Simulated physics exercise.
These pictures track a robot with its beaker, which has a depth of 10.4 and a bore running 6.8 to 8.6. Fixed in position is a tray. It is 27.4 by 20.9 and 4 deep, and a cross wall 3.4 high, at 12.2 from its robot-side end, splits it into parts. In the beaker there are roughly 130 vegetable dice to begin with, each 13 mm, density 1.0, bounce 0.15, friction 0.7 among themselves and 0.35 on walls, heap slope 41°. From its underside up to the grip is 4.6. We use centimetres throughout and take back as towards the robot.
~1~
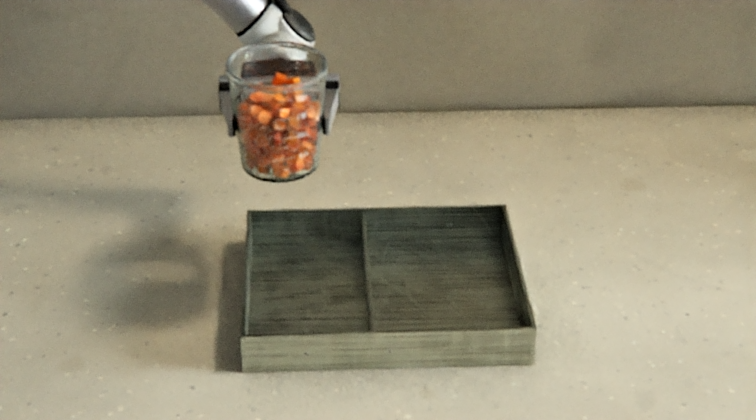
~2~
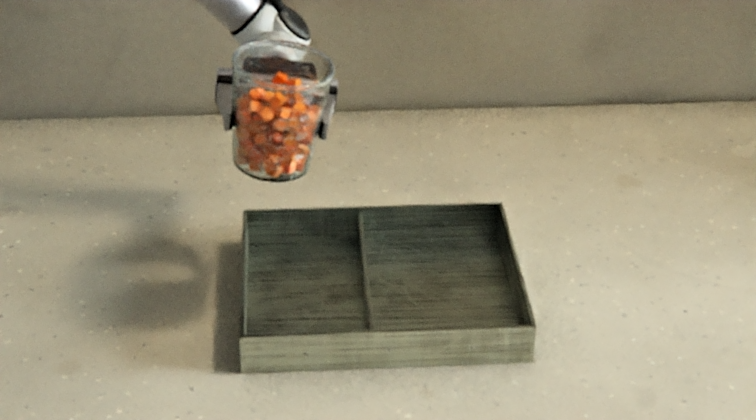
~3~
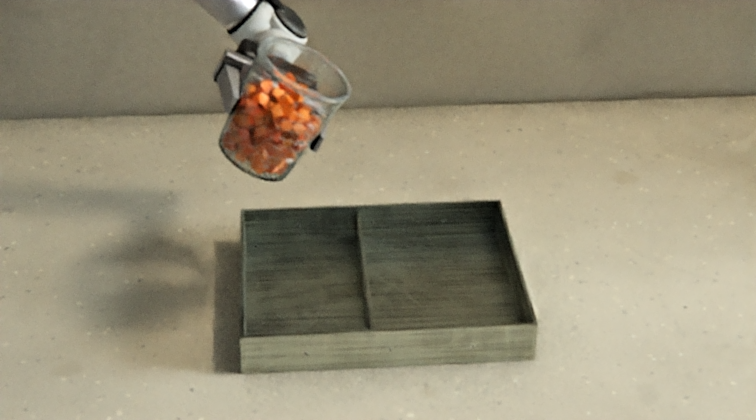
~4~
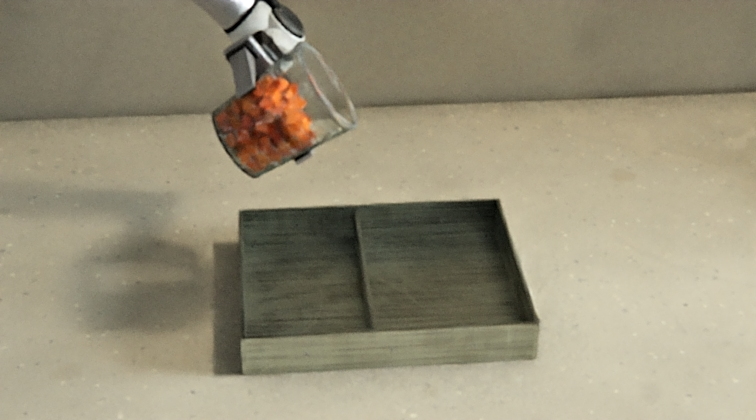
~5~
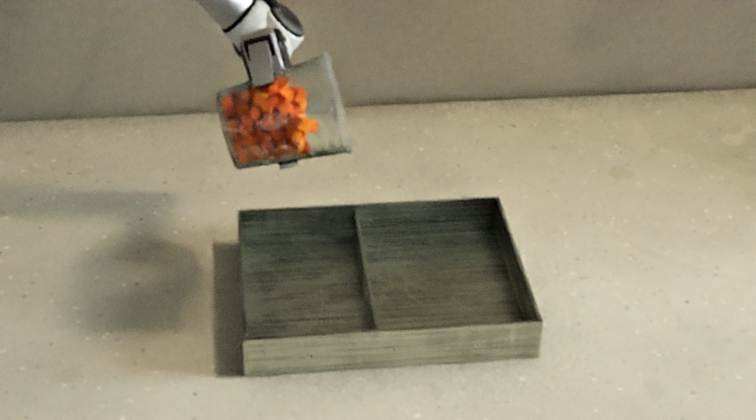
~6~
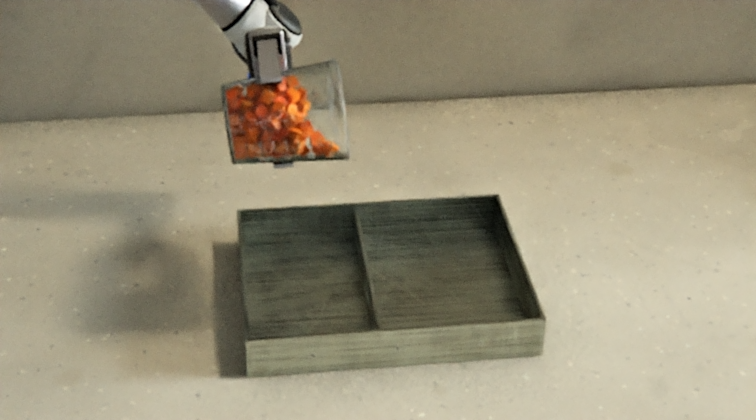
Above a divided, dark greenish tray on a pale speckled surface, a robot arm held a clear beaker of orange vegetable dice upright, then tilted it rightward until it lay nearly sideways, the pieces shifting inside.
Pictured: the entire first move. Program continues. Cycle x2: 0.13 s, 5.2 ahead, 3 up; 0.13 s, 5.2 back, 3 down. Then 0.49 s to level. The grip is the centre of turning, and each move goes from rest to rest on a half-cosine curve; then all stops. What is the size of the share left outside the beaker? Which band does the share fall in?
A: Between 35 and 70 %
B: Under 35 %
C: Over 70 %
Option C: Over 70 %.
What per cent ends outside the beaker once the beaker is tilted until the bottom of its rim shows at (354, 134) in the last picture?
The share is about 80 percent.
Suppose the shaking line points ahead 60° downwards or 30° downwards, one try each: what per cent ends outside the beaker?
Roughly 20 per cent, then 60 per cent.
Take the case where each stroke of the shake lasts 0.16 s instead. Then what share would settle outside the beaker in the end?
In that case about 95 in a hundred.
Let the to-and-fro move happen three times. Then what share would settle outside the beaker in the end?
About 100 per cent, then.
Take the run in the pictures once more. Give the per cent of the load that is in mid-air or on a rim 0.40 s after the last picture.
About 1 per cent.
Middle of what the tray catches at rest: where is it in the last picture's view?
It ends up close to (463, 281).
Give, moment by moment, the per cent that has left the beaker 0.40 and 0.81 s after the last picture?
I'd put it near 95 percent first and near 100 percent later.
Then, 0.40 s after the last picture, tilted 85° forward, highest piece 21 above the table; 122 in the far-side part, 4 in the beaker, 1 in the robot-side part, 1 in flight or on a rim.
Then, 0.81 s after the last picture, tilted 31° forward, highest piece 3 above the table; 126 in the far-side part, 1 in the robot-side part, 1 on the table or floor.
Then, 1.21 s after the last picture, level, highest piece 3 above the table; 126 in the far-side part, 1 in the robot-side part, 1 on the table or floor.
Then, 2.26 s after the last picture, level, highest piece 3 above the table; 126 in the far-side part, 1 in the robot-side part, 1 on the table or floor.
Final count, 126 in the far-side part, 1 in the robot-side part, 1 on the table or floor. That is 100 % outside the beaker.
